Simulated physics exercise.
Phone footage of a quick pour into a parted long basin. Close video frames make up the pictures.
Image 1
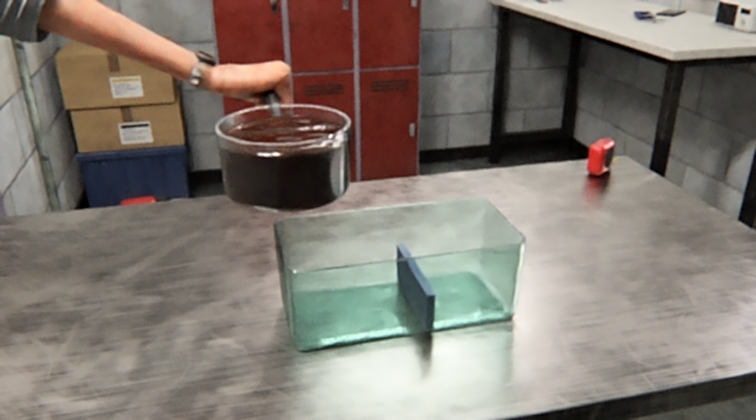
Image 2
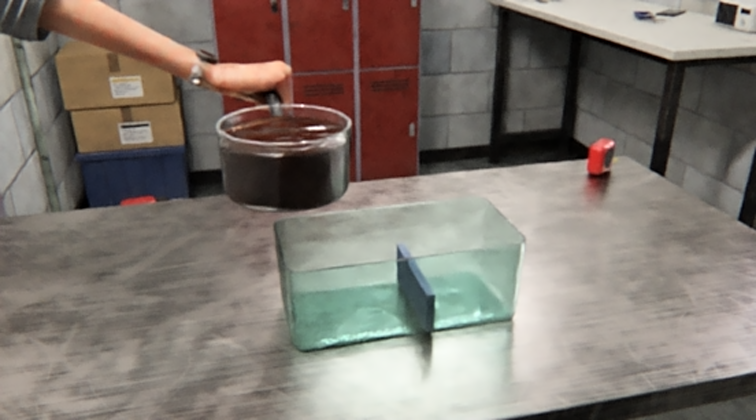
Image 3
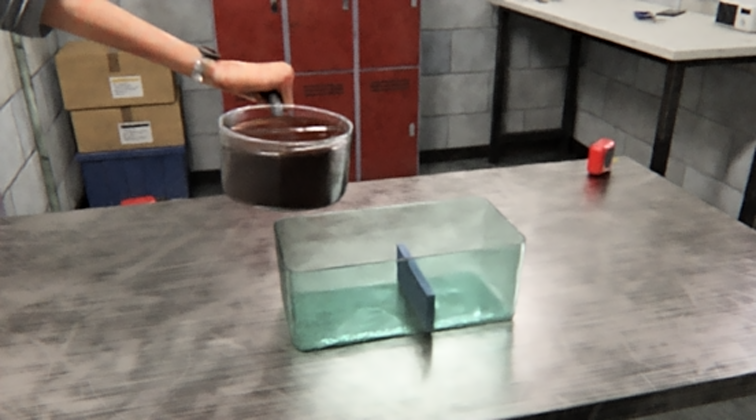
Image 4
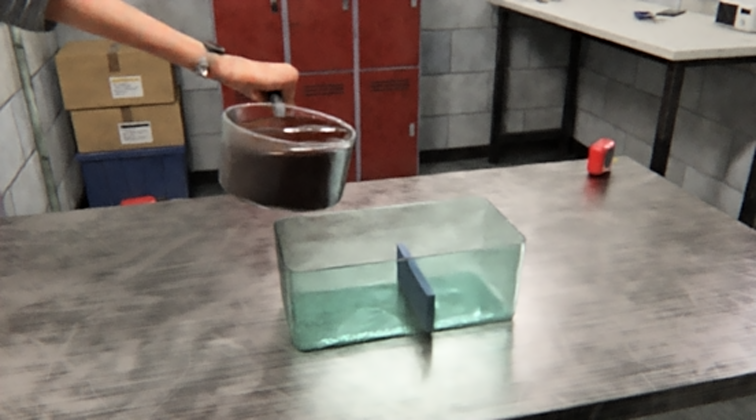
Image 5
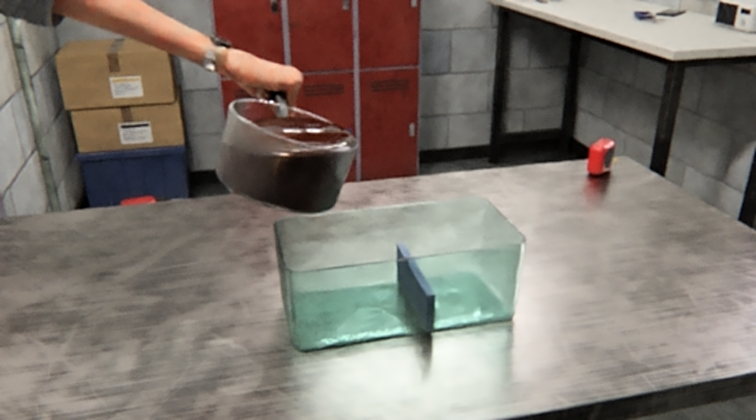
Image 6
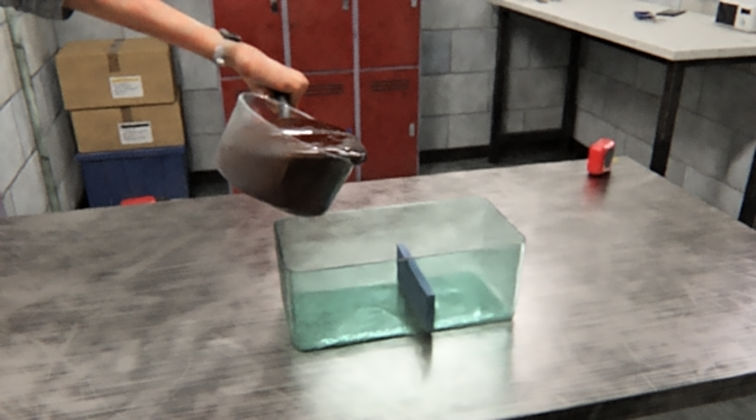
On a metal table, a hand tilts a pot of dark liquid above a divided glass basin.
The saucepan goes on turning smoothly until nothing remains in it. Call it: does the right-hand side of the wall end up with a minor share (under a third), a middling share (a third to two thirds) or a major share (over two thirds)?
The right side gets a minor share.
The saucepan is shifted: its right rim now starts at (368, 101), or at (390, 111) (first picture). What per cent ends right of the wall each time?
Near 45 in a hundred first, near 60 in a hundred second.
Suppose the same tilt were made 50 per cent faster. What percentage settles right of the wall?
It comes to near 10 per cent.
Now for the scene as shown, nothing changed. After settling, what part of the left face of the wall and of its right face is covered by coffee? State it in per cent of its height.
Left side roughly 70, right side roughly 20.
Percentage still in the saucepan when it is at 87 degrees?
35 %.
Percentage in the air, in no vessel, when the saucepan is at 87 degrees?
Roughly 30 %.
A moment on, the tilt is 87° and 35 per cent is still to pour, 24 is left of the wall and 9 right of it.
Next, the tilt is 102° and 8 per cent is still to pour, 73 is left of the wall and 13 right of it.
Then the tilt is 102° and 1 per cent is still to pour, 76 is left of the wall and 15 right of it.
Later the tilt is 102° and 0 per cent is still to pour, 78 is left of the wall and 15 right of it.
In the end 78 per cent lies left of the wall, 15 right of it and 6 outside.
